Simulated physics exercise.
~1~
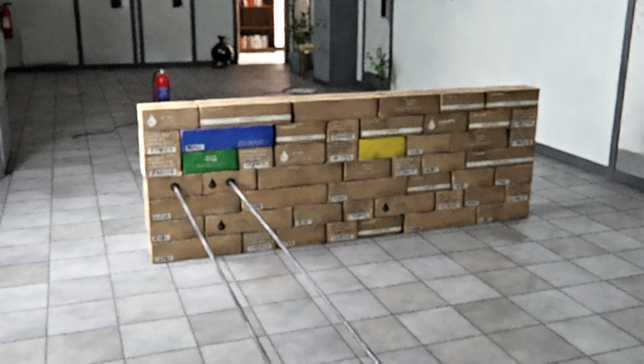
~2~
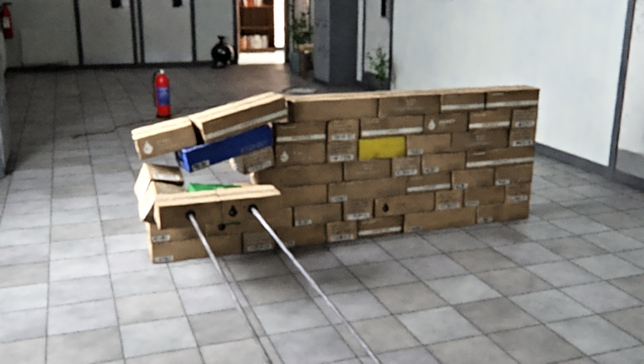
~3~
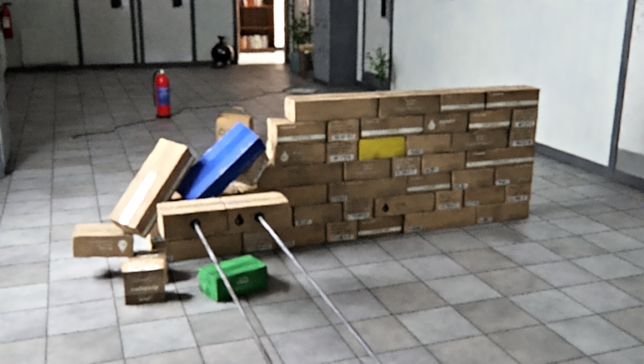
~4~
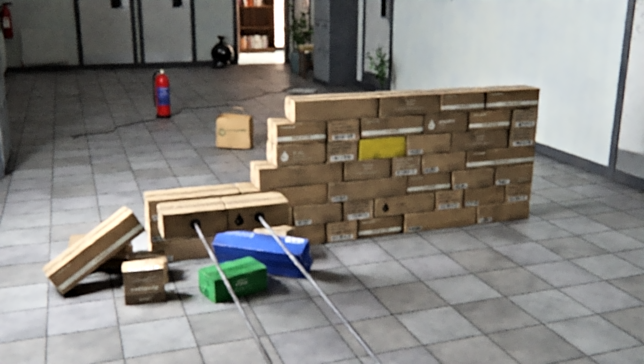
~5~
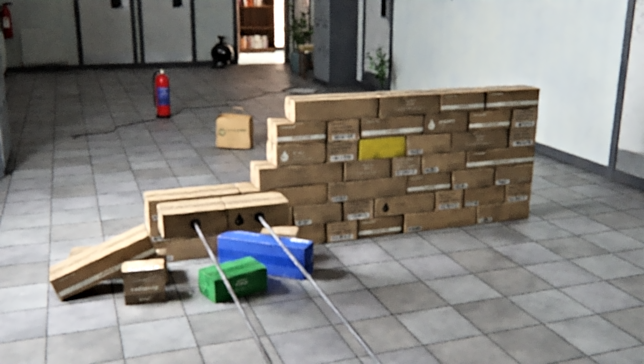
Two rods draw boxes from a cardboard wall, and its left end collapses onto the floor.
